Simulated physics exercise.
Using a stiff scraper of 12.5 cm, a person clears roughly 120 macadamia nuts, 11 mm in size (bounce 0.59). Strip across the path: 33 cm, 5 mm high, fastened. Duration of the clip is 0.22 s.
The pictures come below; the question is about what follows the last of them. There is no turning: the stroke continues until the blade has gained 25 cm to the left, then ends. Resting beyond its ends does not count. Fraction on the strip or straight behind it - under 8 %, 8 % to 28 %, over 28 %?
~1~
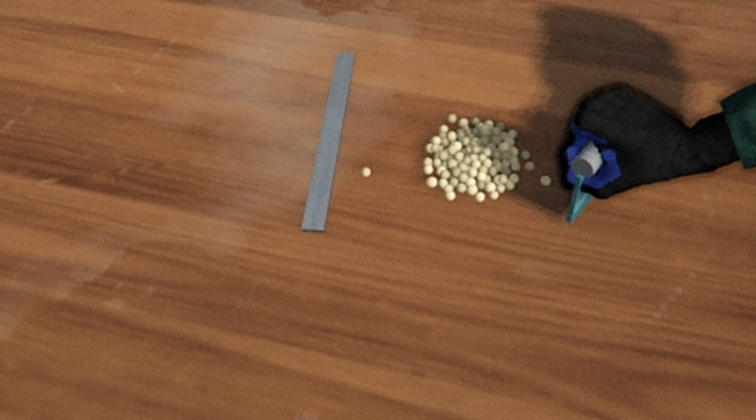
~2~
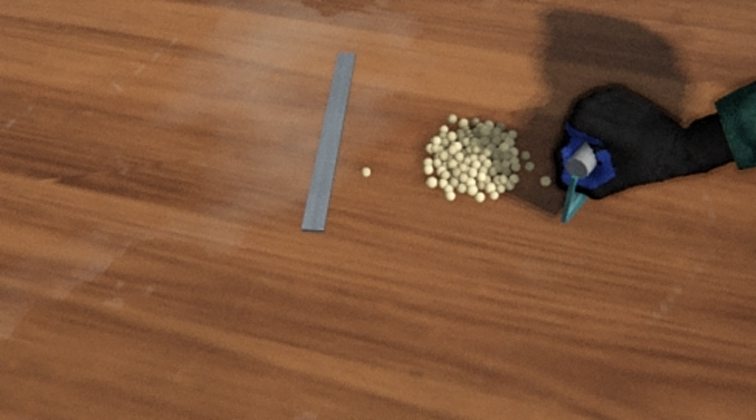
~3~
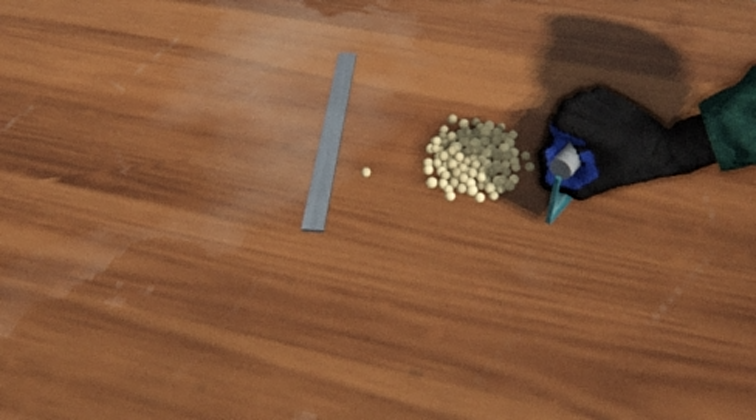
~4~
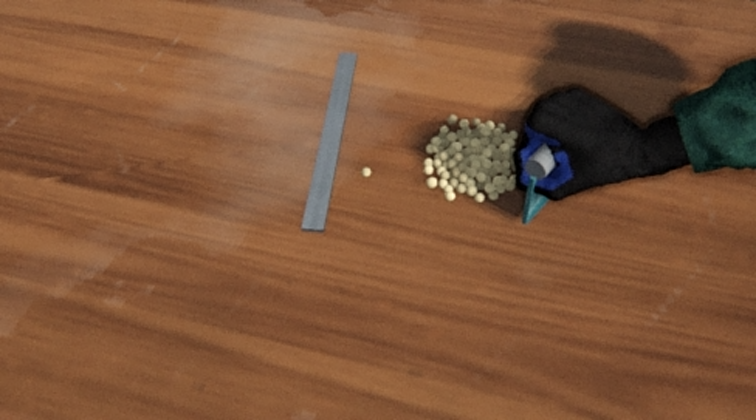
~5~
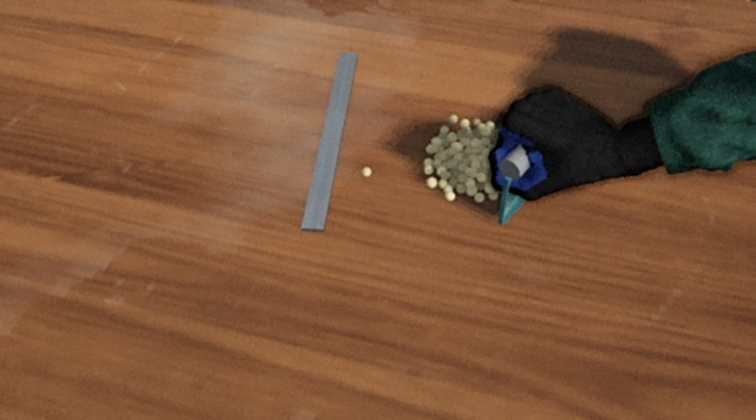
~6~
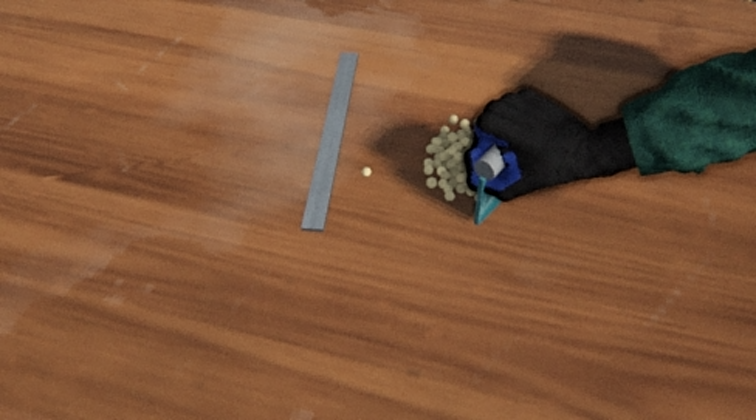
The share on or behind the strip is tiny.
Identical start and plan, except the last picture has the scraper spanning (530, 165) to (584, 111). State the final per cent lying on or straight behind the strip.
It ends up over 5.
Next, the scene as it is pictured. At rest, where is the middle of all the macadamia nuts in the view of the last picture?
About (404, 134).
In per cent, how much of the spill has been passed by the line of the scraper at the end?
It works out to roughly 40 per cent.
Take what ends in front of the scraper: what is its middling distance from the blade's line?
About 3 cm.
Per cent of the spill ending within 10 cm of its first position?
Something like 60 in a hundred.
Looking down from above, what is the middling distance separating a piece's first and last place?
That works out to about 8 centimetres.
Then, 0.18 s after the last picture, scraper 21 cm from its start, spill 14 cm wide; elsewhere 100 %.
Then, 0.37 s after the last picture, scraper 26 cm from its start, spill 15 cm wide; elsewhere 100 %.
Then, 0.52 s after the last picture, scraper 26 cm from its start, spill 15 cm wide; on or straight behind the strip 5 %, elsewhere 95 %.
In the end, on or straight behind the strip 5 %, elsewhere 95 %.
